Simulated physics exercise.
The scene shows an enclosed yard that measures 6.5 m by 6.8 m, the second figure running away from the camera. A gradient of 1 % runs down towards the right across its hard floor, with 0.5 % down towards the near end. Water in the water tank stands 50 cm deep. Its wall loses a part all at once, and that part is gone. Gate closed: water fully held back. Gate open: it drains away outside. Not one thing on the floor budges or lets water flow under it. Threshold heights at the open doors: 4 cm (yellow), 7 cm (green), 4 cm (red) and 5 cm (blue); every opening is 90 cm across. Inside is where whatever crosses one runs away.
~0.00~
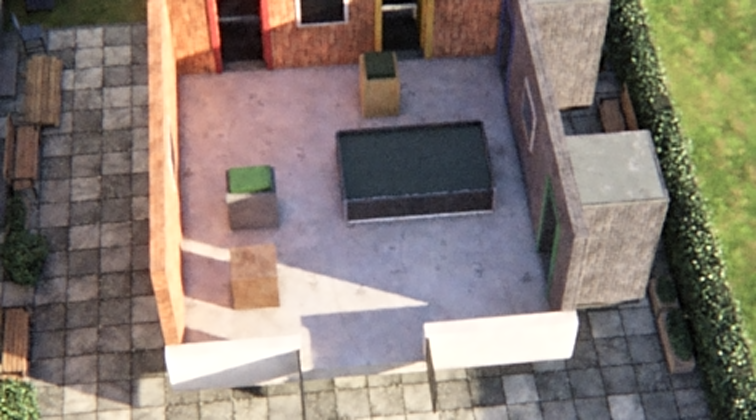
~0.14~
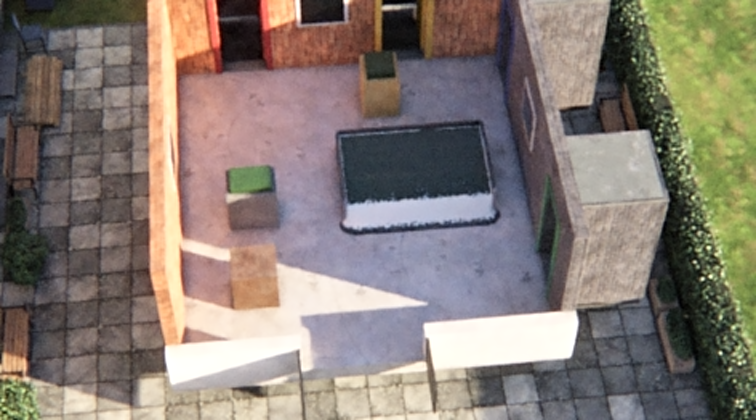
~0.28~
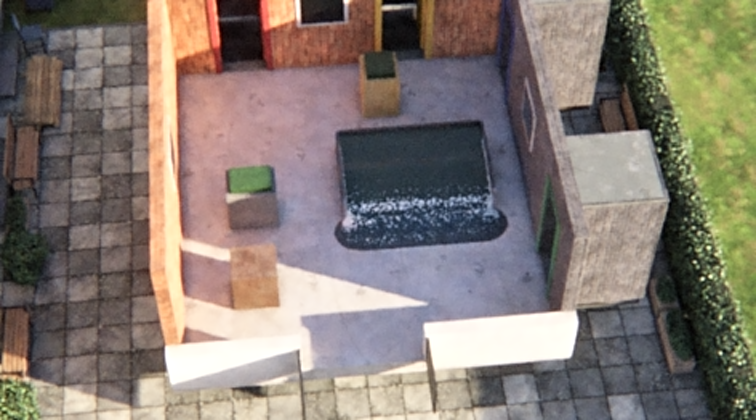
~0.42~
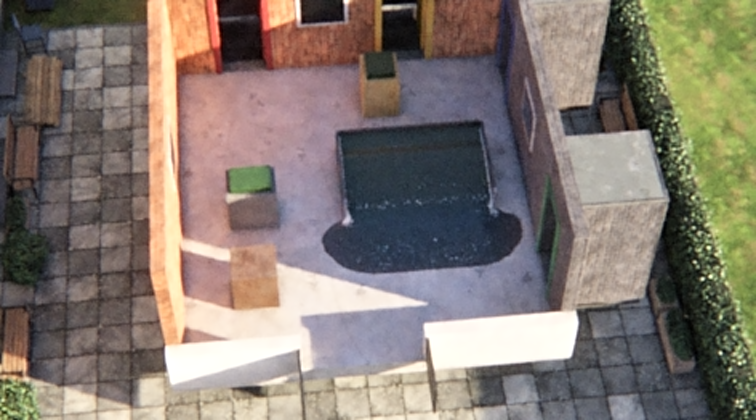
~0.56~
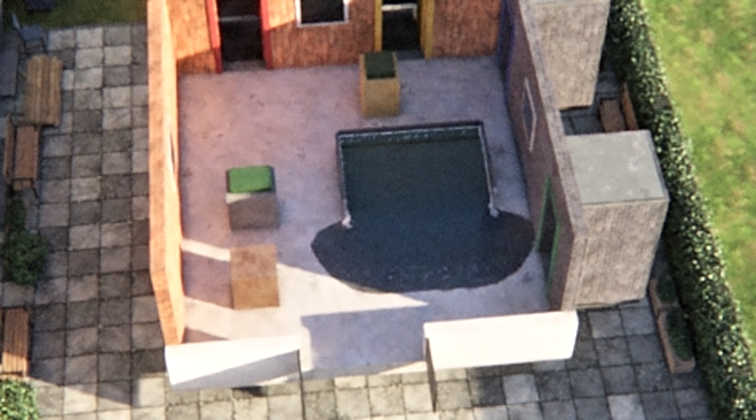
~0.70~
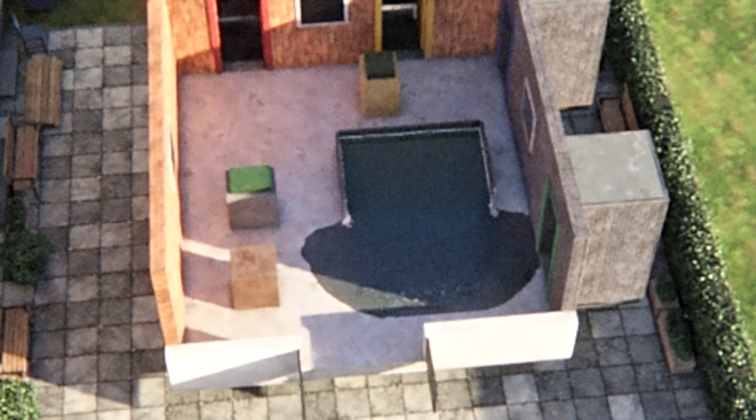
In a small walled yard, the near side of a dark rectangular water tank vanished, and water poured out toward the viewer, spreading across the pale floor in a wide, dark, rounded pool.
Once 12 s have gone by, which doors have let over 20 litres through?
Taking each door: The yellow door has not let over 20 litres through; the green door has let over 20 litres through; the red door has not let over 20 litres through; the blue door has not let over 20 litres through.
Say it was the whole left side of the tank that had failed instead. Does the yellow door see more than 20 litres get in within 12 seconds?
Note: Yellow door, short of the limit.
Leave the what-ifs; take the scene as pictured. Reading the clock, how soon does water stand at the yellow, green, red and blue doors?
Arrival: Yellow 7.0 s, green 0.8 s, red not within the 12 s, blue 5.5 s.
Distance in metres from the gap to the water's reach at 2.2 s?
I'd say close to 4.2 m.
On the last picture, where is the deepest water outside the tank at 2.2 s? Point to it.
Close to pixel (549, 338).
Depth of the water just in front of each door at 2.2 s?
Door by door in cm, yellow shows 0, green shows 11, red shows 0, blue shows 0.
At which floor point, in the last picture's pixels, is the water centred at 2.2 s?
Around (434, 256) in the last picture.
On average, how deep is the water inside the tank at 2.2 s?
About 14 centimetres on average.
After 1.4 s water covers 30 % of the floor and is deepest (33 cm) near (446, 346); yellow door not reached, green door 11 cm at the sill, 0 L in, red door not reached, blue door not reached.
After 2.2 s water covers 35 % of the floor and is deepest (42 cm) near (549, 338); yellow door not reached, green door 11 cm at the sill, 8 L in, red door not reached, blue door not reached.
After 3.5 s water covers 35 % of the floor and is deepest (21 cm) near (549, 338); yellow door not reached, green door 17 cm at the sill, 58 L in, red door not reached, blue door not reached.
After 7.0 s water covers 55 % of the floor and is deepest (12 cm) near (186, 367); yellow door 2 cm at the sill, 0 L in, green door 8 cm at the sill, 109 L in, red door not reached, blue door 4 cm at the sill, 0 L in.
After 12.0 s water covers 75 % of the floor and is deepest (6 cm) near (533, 262); yellow door 2 cm at the sill, 0 L in, green door 5 cm at the sill, 110 L in, red door not reached, blue door 4 cm at the sill, 3 L in.
